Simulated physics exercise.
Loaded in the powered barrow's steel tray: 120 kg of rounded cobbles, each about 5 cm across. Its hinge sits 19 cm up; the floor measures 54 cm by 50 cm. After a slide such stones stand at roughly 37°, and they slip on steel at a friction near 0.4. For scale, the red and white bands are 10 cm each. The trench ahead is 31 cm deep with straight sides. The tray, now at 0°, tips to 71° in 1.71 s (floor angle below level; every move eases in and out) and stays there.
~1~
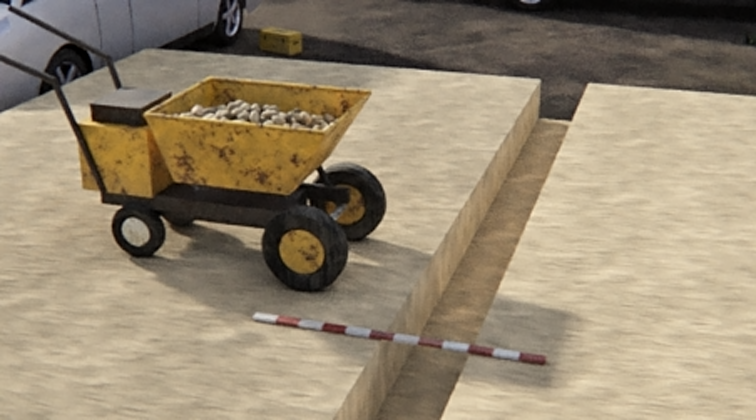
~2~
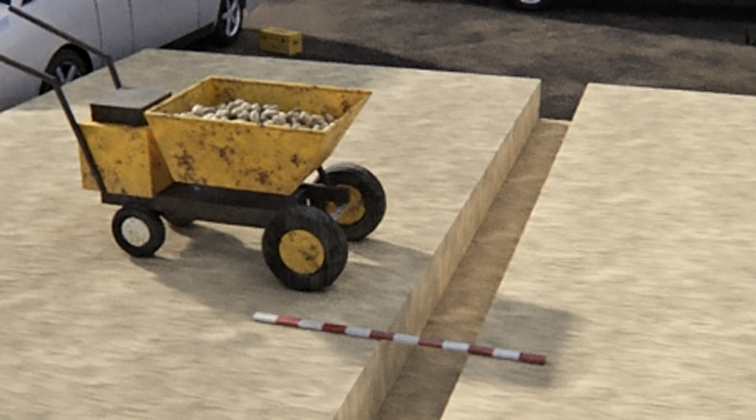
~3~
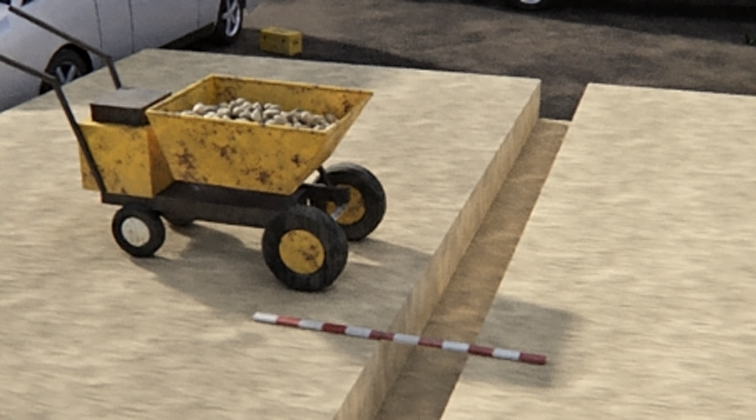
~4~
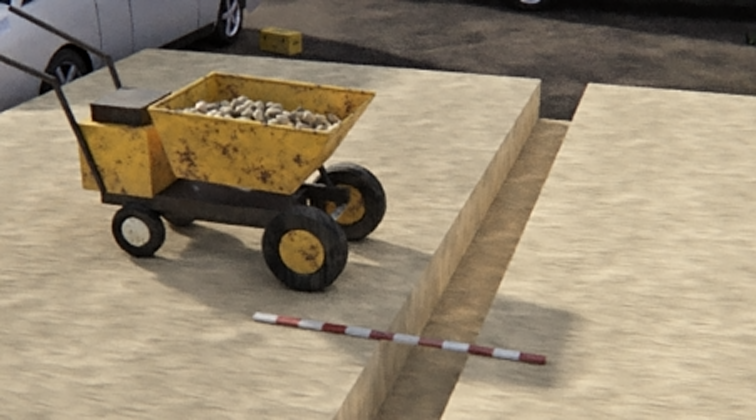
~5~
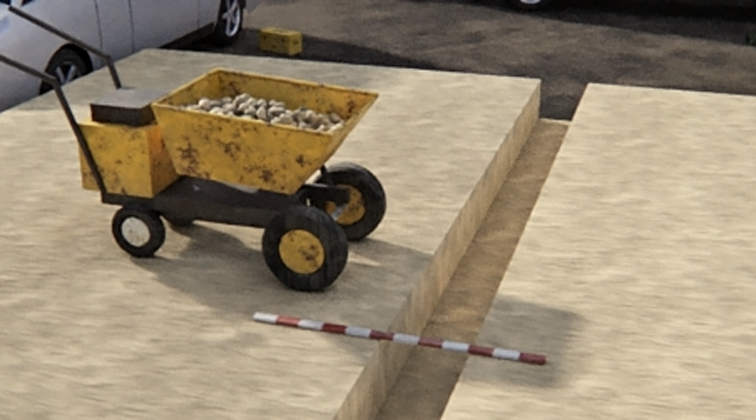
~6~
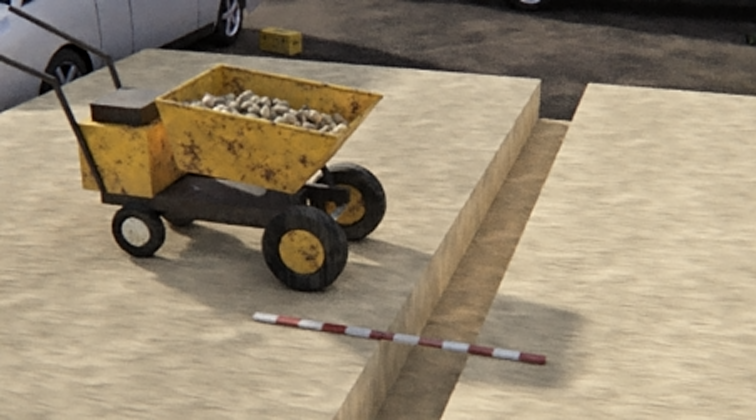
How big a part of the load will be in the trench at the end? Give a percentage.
About 81 per cent.
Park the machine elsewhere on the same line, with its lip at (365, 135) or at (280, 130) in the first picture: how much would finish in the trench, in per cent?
Near 40 per cent from the first place, 100 from the second.
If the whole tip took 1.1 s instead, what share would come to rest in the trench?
In that case some 75 per cent.
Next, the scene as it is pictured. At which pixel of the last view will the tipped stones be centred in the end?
Around (473, 323).
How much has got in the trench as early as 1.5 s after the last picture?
About 30 per cent by then.
Then, 1.0 s after the last picture the floor is at 60°, 100 % in the tray; the foremost stones are at (438, 196).
Then, 1.5 s after the last picture the floor is at 71°, 62 % in the tray, 29 % in the trench, 9 % past the trench; the foremost stones are at (570, 301).
Then, 1.9 s after the last picture the floor is at 71°, 36 % in the tray, 45 % in the trench, 19 % past the trench; the foremost stones are at (641, 312).
Then, 3.8 s after the last picture the floor is at 71°, 0 % in the tray, 81 % in the trench, 19 % past the trench; the foremost stones are at (669, 315).
